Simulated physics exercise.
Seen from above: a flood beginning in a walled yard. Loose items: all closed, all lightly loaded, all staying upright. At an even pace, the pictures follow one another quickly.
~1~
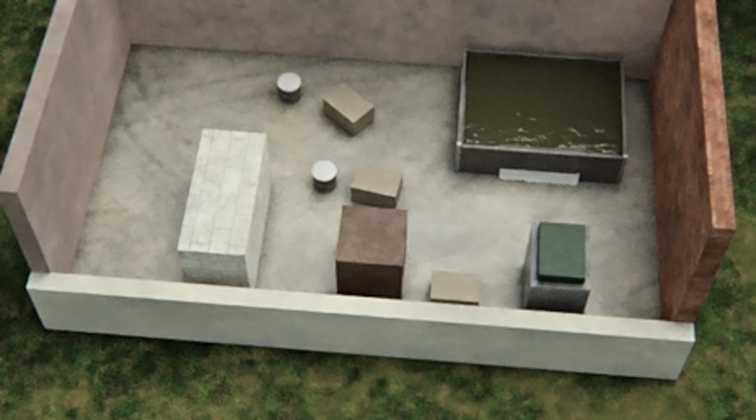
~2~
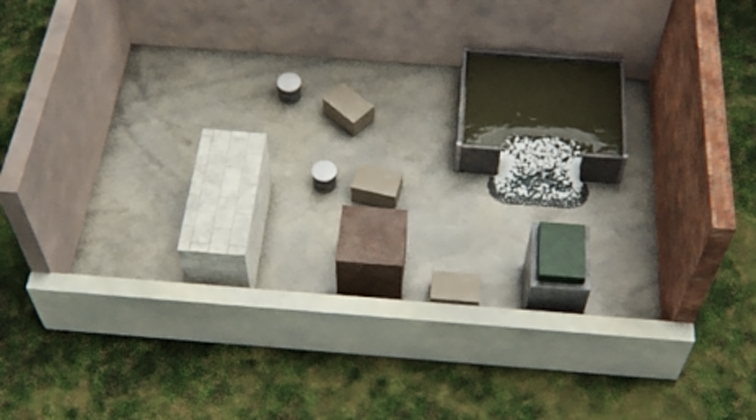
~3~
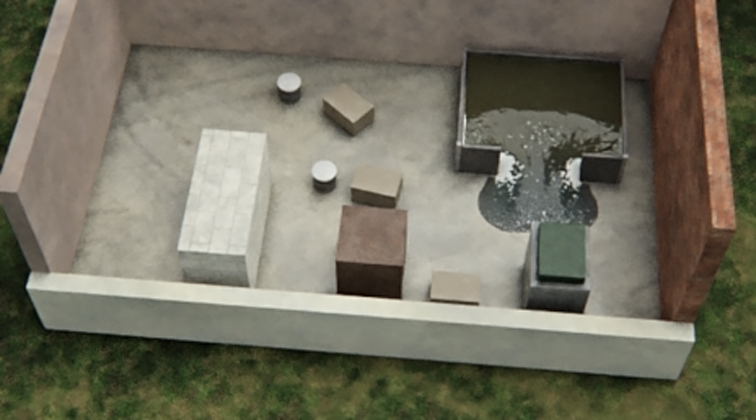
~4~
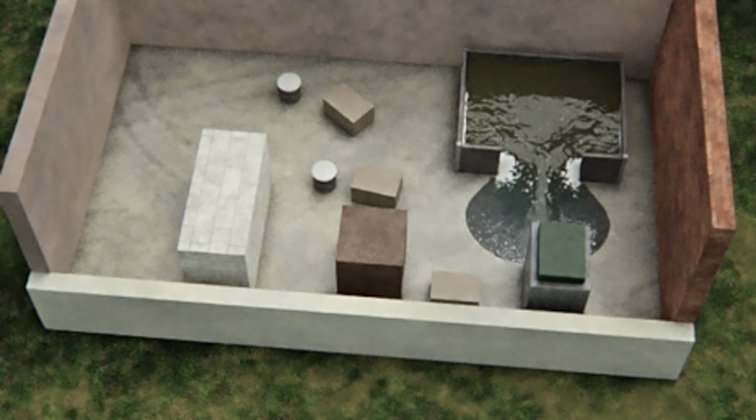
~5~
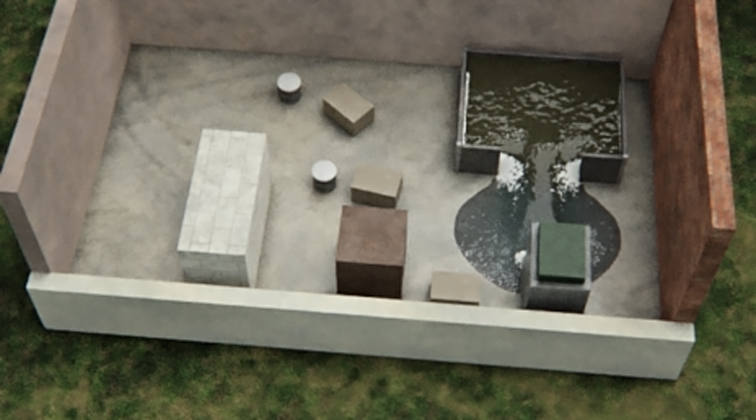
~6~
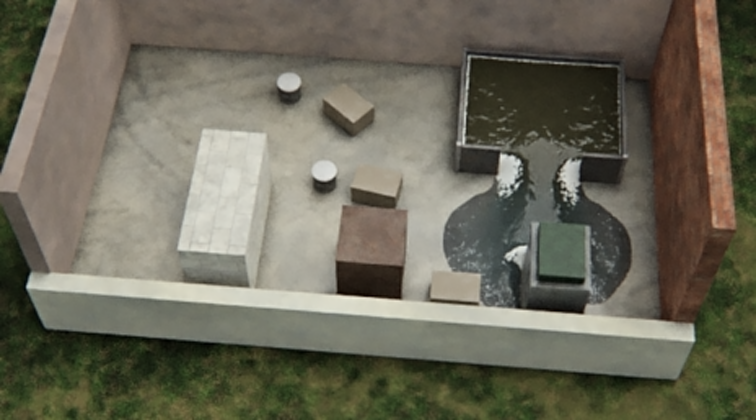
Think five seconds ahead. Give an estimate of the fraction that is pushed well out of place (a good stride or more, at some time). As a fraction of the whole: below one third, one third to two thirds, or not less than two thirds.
Counting the far movers, it's low - under a third.
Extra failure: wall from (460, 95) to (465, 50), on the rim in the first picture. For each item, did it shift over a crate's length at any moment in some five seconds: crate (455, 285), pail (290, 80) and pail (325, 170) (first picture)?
The first: Fell short; the second: Went past that; the third: Went past that.
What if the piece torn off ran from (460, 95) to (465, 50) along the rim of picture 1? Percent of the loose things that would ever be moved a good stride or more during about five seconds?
That works out to some 60 %.
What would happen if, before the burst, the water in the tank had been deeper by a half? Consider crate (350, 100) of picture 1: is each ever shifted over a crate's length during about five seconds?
Fell short.
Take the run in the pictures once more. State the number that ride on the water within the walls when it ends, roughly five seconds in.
Result - 1.
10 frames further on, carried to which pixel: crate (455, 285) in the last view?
(427, 296).
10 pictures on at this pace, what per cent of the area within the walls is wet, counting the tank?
My estimate is about 35 per cent.
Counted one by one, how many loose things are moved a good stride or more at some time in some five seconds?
That comes out at 0.
A moment on, 0 of 5 are well off their spots; 0 afloat.
Next, 0 of 5 are well off their spots; 1 afloat.
Later, 0 of 5 are well off their spots; 1 afloat.
In the end, 0 of 5 are well off their spots, and 0 have been at some point; 1 afloat.
